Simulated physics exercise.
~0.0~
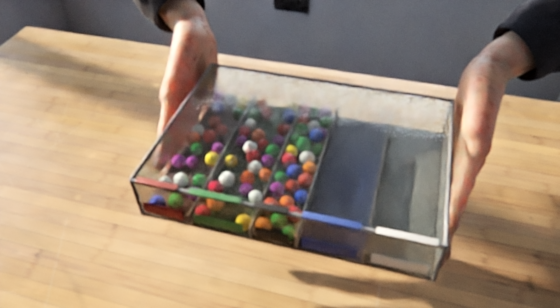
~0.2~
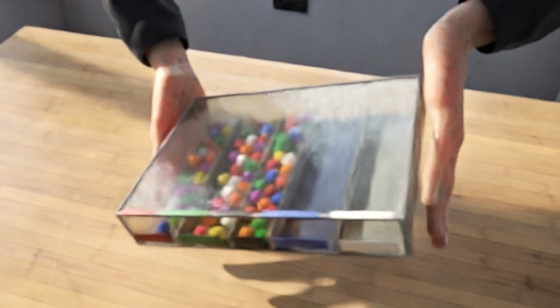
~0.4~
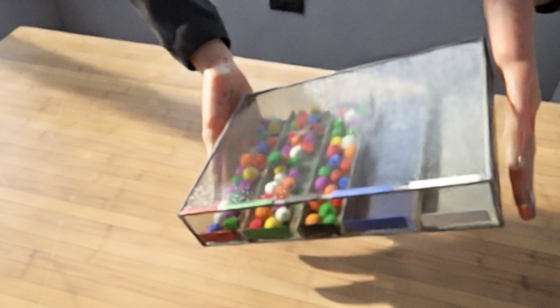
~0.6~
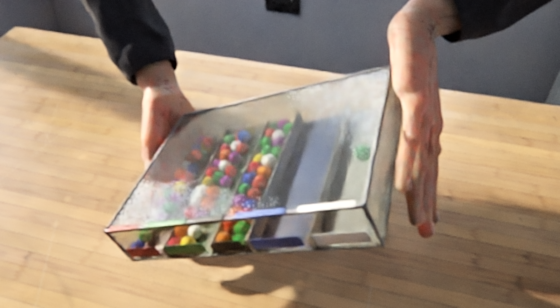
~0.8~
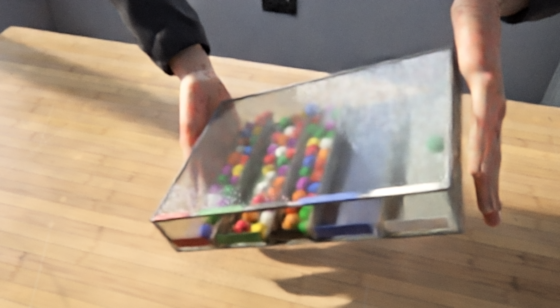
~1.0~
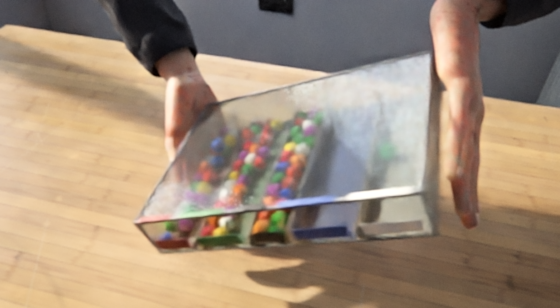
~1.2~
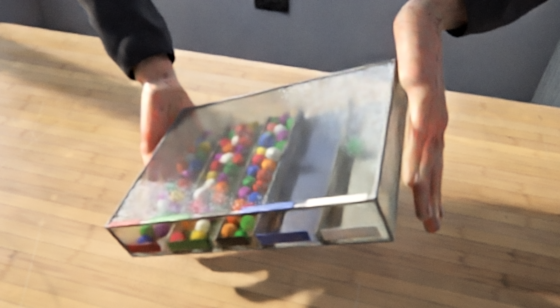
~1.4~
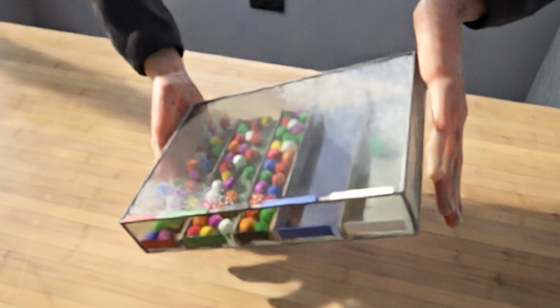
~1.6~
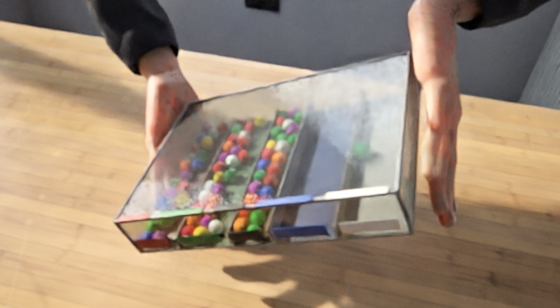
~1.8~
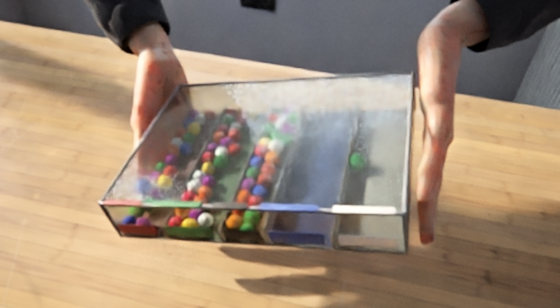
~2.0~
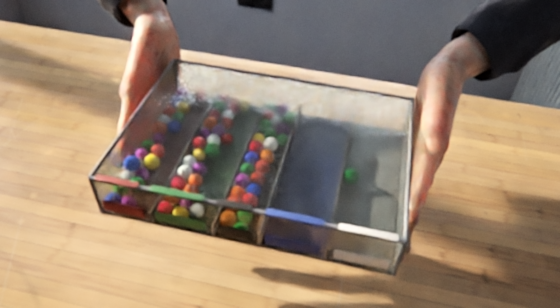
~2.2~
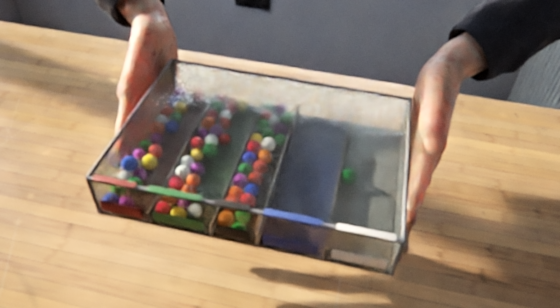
Two hands tilt and shake a clear-lidded box of colorful balls, then level it.
